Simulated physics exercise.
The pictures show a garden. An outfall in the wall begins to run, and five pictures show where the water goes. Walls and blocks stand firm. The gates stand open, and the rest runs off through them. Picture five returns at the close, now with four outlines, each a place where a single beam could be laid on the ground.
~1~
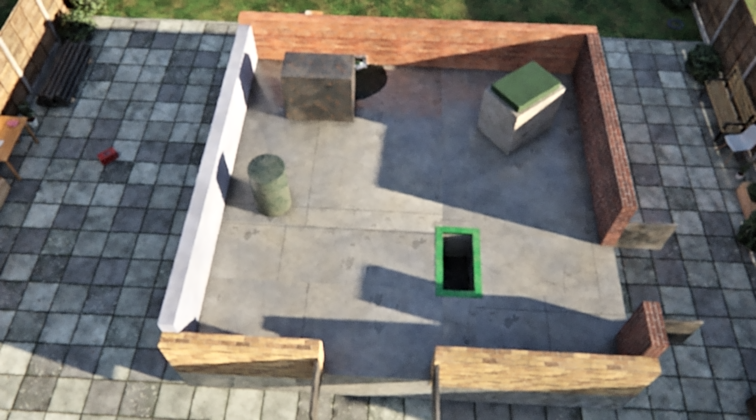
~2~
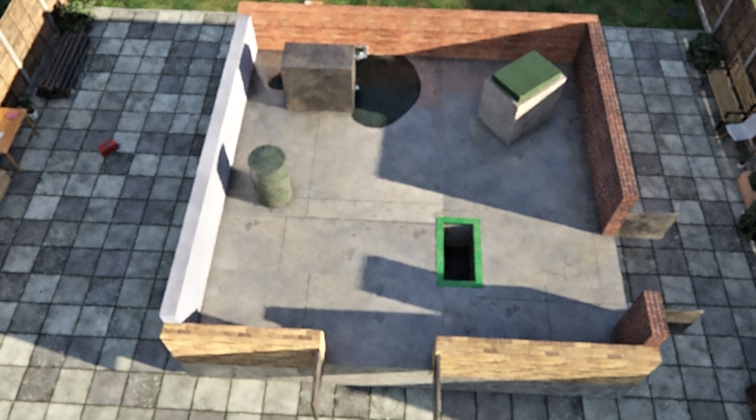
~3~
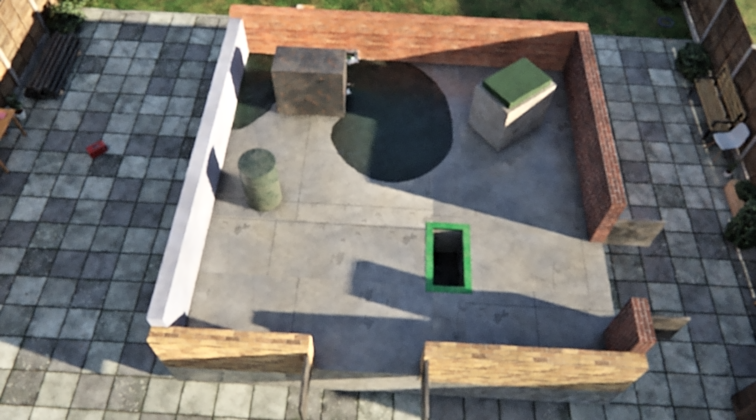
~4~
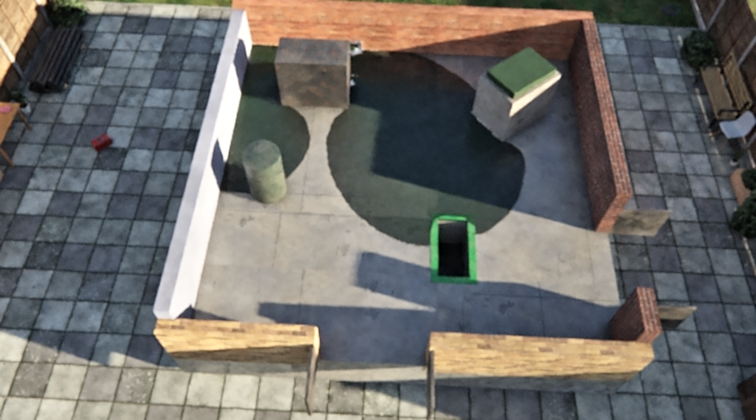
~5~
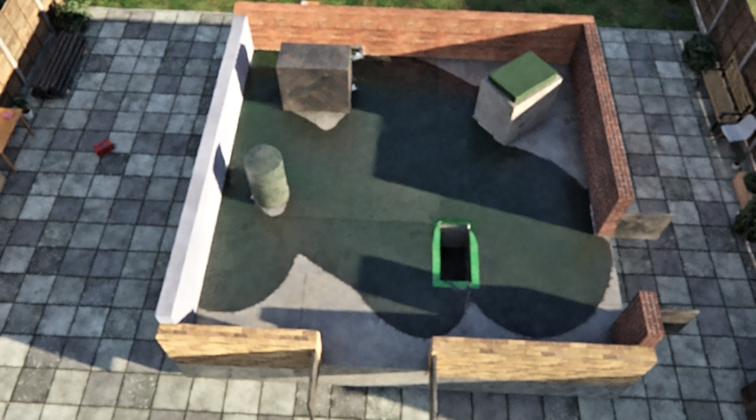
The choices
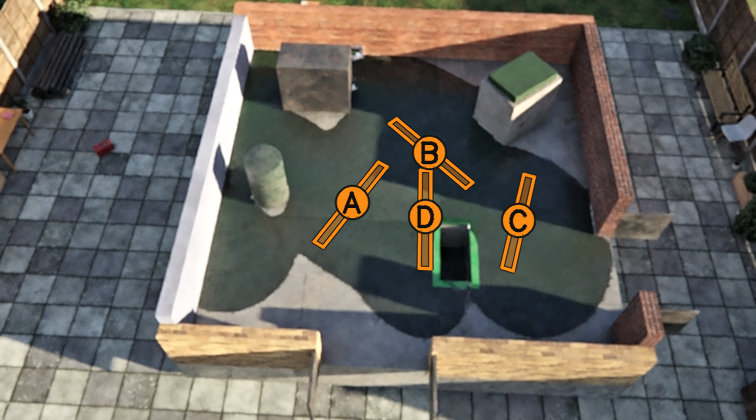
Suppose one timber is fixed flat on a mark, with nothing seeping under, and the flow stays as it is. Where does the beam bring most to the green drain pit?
Best: C.
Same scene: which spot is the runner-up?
A.
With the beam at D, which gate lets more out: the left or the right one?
The left one.
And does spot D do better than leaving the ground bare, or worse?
Spot D is worse.
On the marked copy, A from (318, 244) to (382, 164); B from (393, 121) to (469, 185); C from (507, 269) to (529, 175); D from (424, 268) to (425, 170).
With A, about 25 % of the stream goes into the green drain pit, about 74 % out by the gates.
With B, about 19 % of the stream goes into the green drain pit, about 81 % out by the gates.
With C, about 37 % of the stream goes into the green drain pit, about 62 % out by the gates.
With D, about 15 % of the stream goes into the green drain pit, about 85 % out by the gates.
